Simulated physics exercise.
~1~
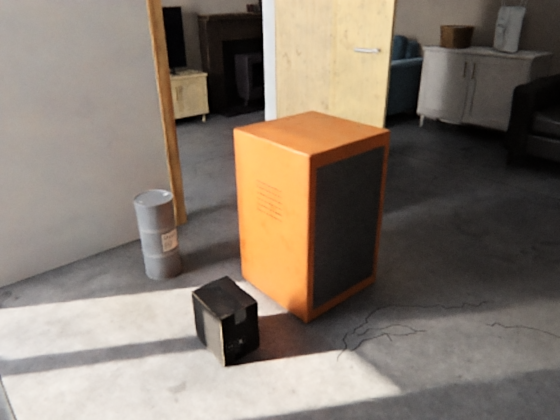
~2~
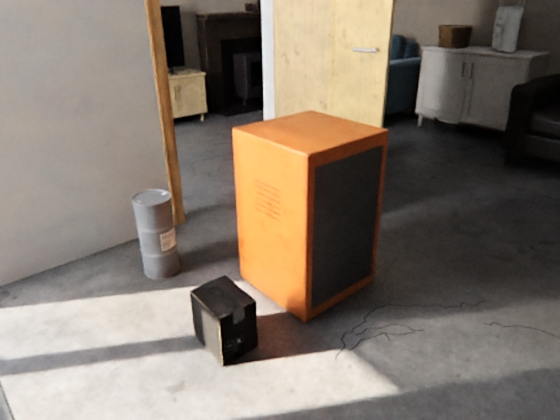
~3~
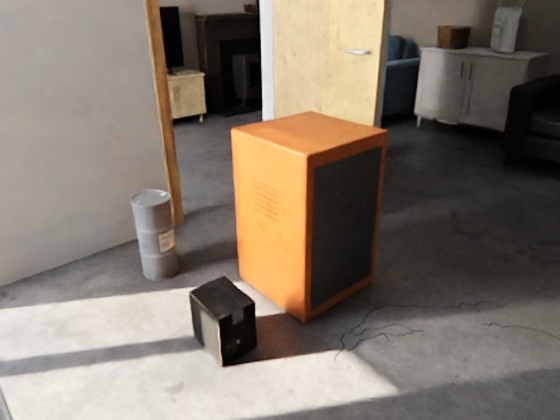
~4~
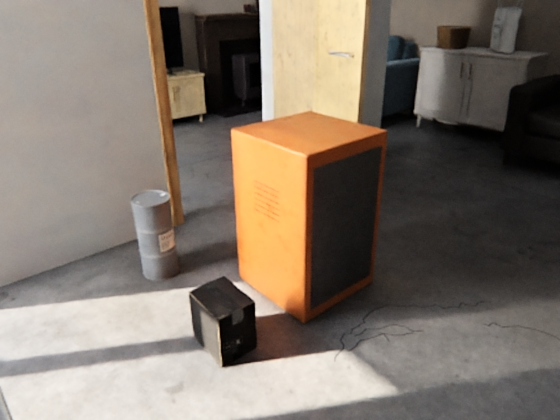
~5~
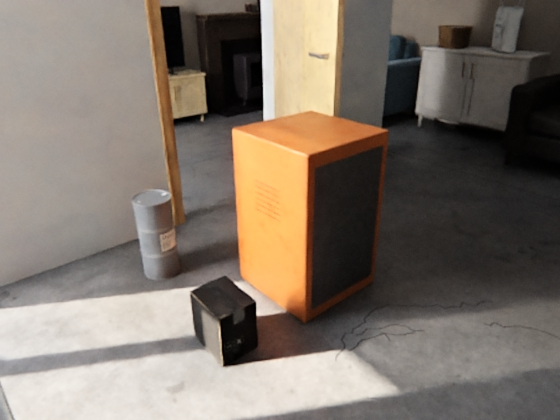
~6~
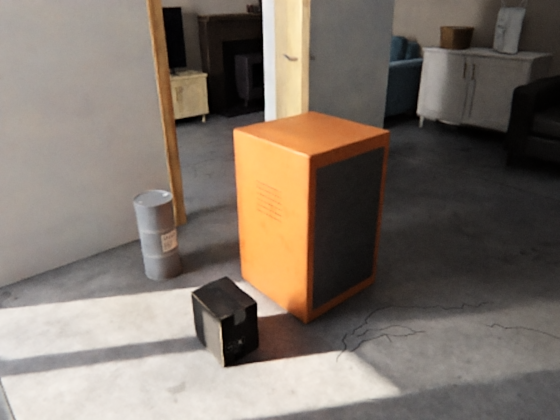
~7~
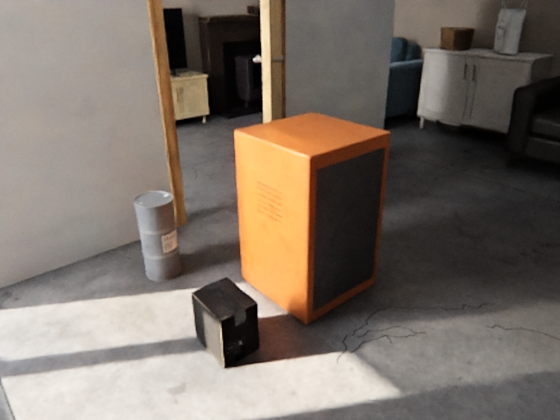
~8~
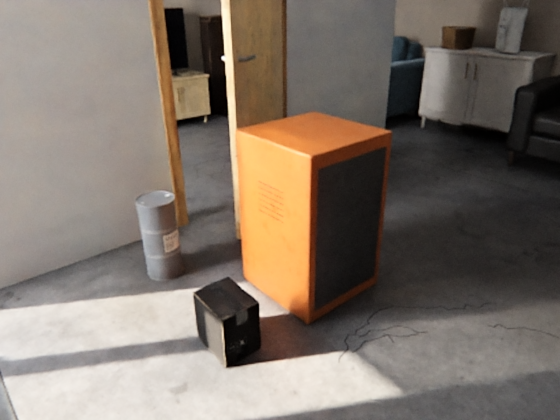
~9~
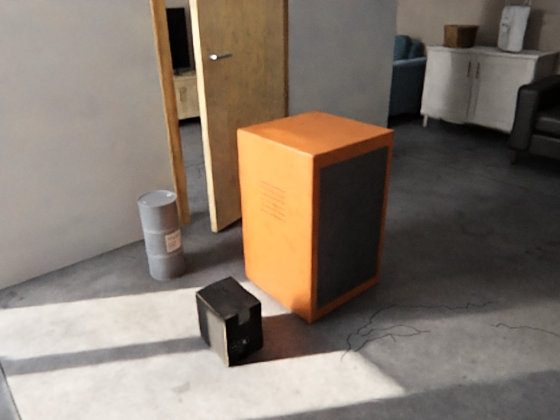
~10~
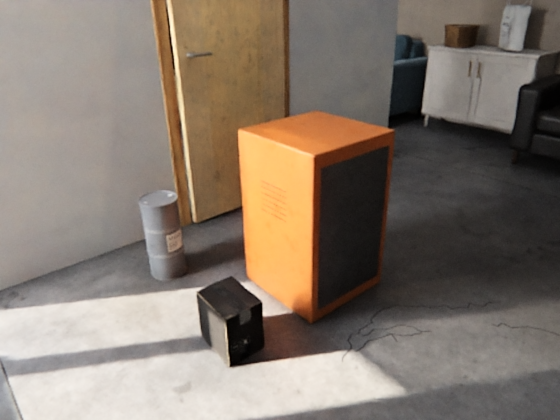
At the start, a wooden door stands wide open behind an orange appliance with a dark side panel, while a grey canister and a black parcel sit on the sunlit concrete floor. The view sways slightly as the door begins to swing toward its frame on the left. It turns edge-on behind the appliance, then sweeps on across the doorway, gradually hiding the room beyond. It passes clear of the appliance, the canister and the parcel, none of which shifts. Finally the door reaches the frame and rests fully closed, with all three objects still in place.
